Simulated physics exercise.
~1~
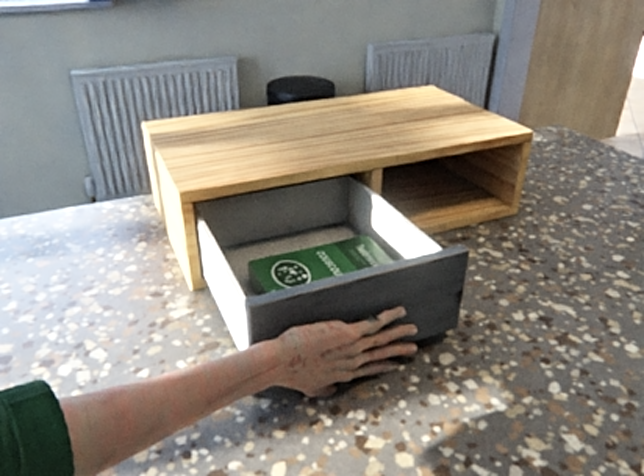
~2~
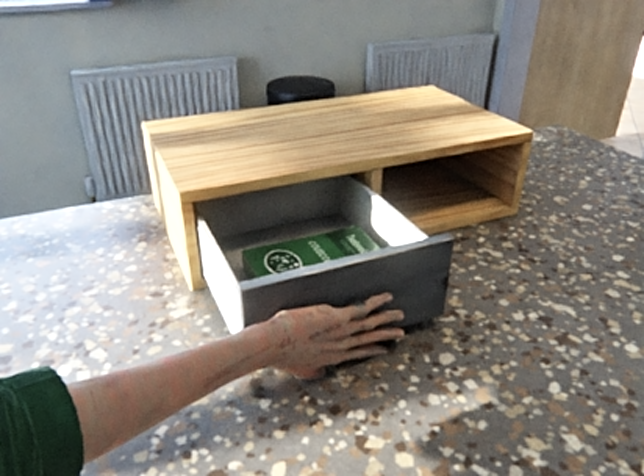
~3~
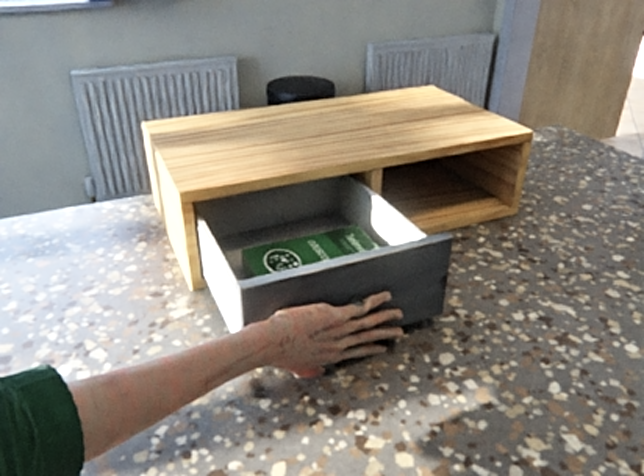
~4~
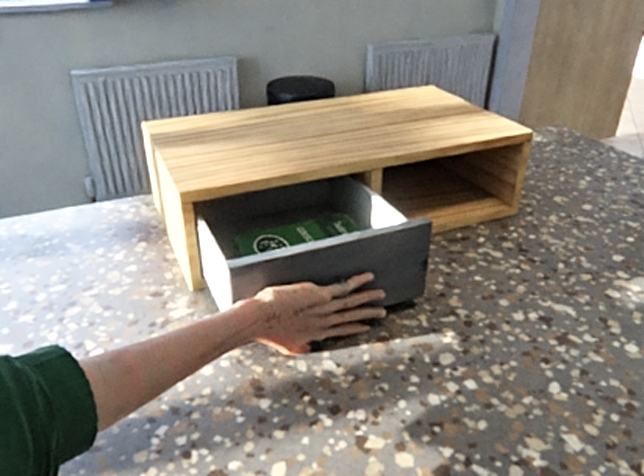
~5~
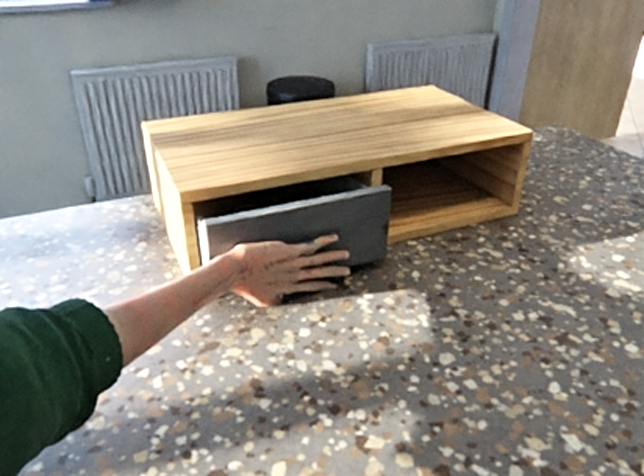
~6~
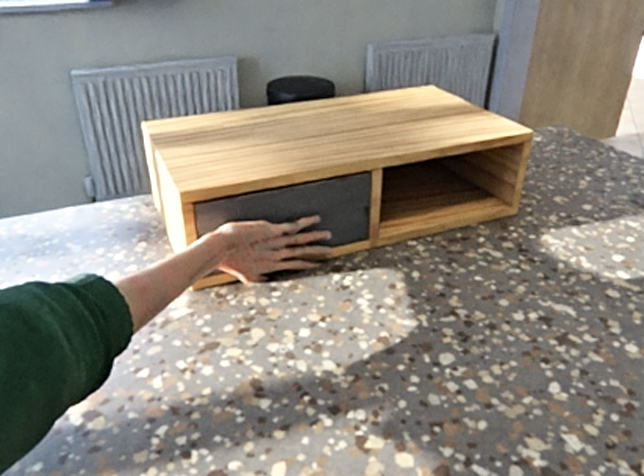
A grey drawer holding a green packet stands pulled out of a low wooden cabinet on a speckled tabletop, with an open compartment to its right. A hand in a dark green sleeve rests its fingers against the drawer front and pushes it slightly inward, then pauses briefly. The hand pushes on, and the drawer slides back and to the left, carrying the packet with it. The packet disappears from view as the gap narrows. Finally, the drawer goes all the way in, its front flush with the cabinet and the hand still against it.
